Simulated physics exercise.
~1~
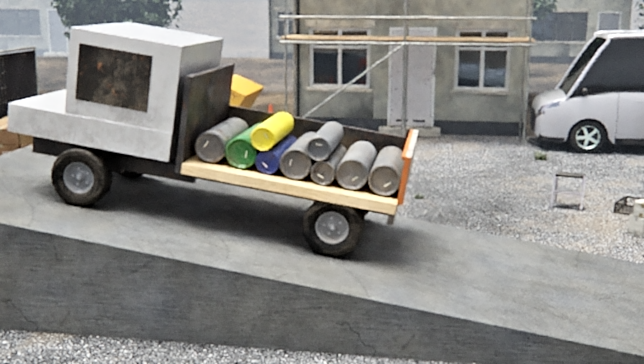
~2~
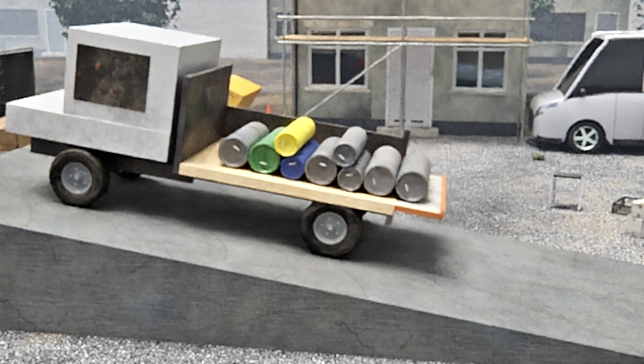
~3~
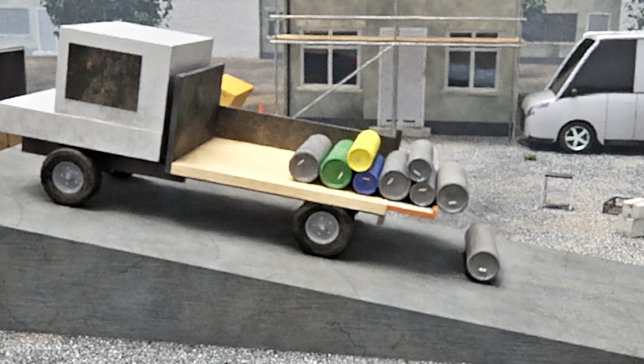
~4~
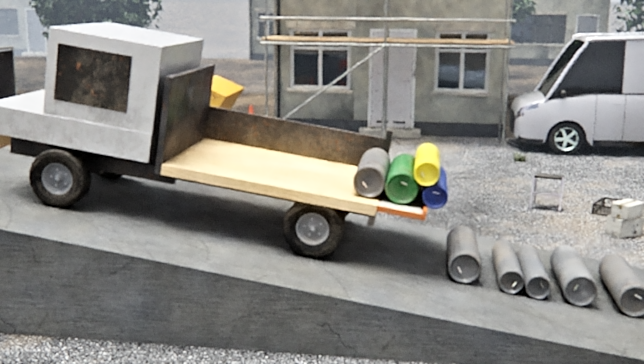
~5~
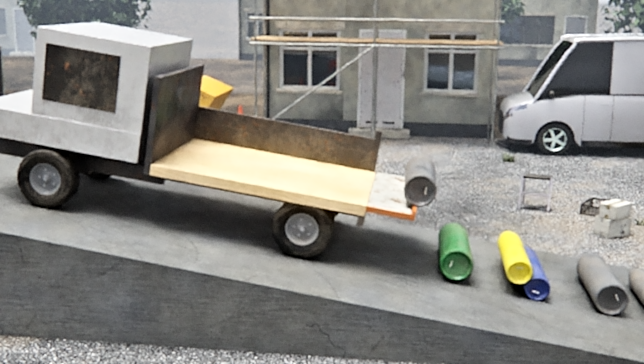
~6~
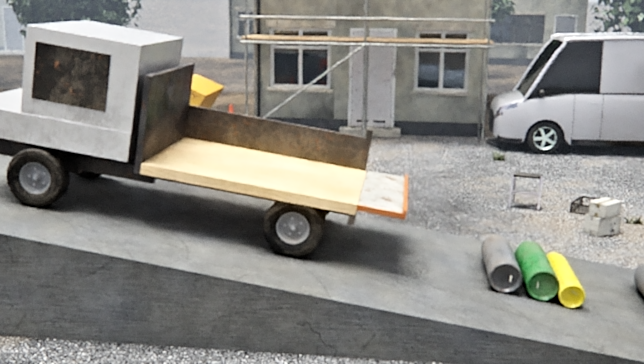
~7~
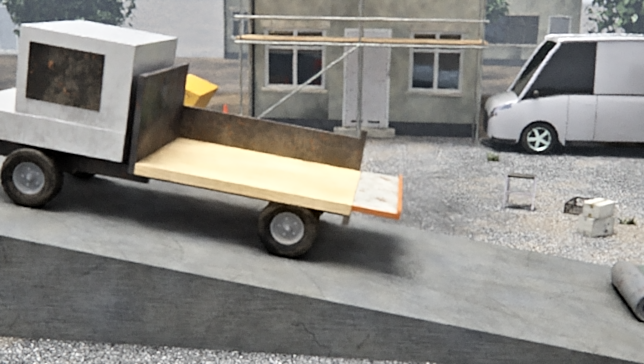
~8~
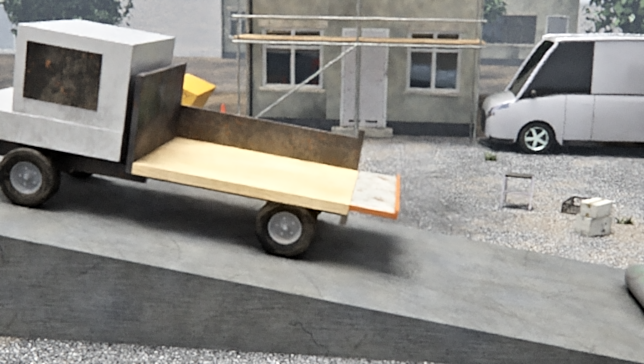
We see a pick-up standing nose-up on a ramp as its tailgate drops open and a pile of grey, yellow, green and blue cylinders rolls right, spilling off the back and down the slope, a grey one last, leaving the bed empty and the gate still down.
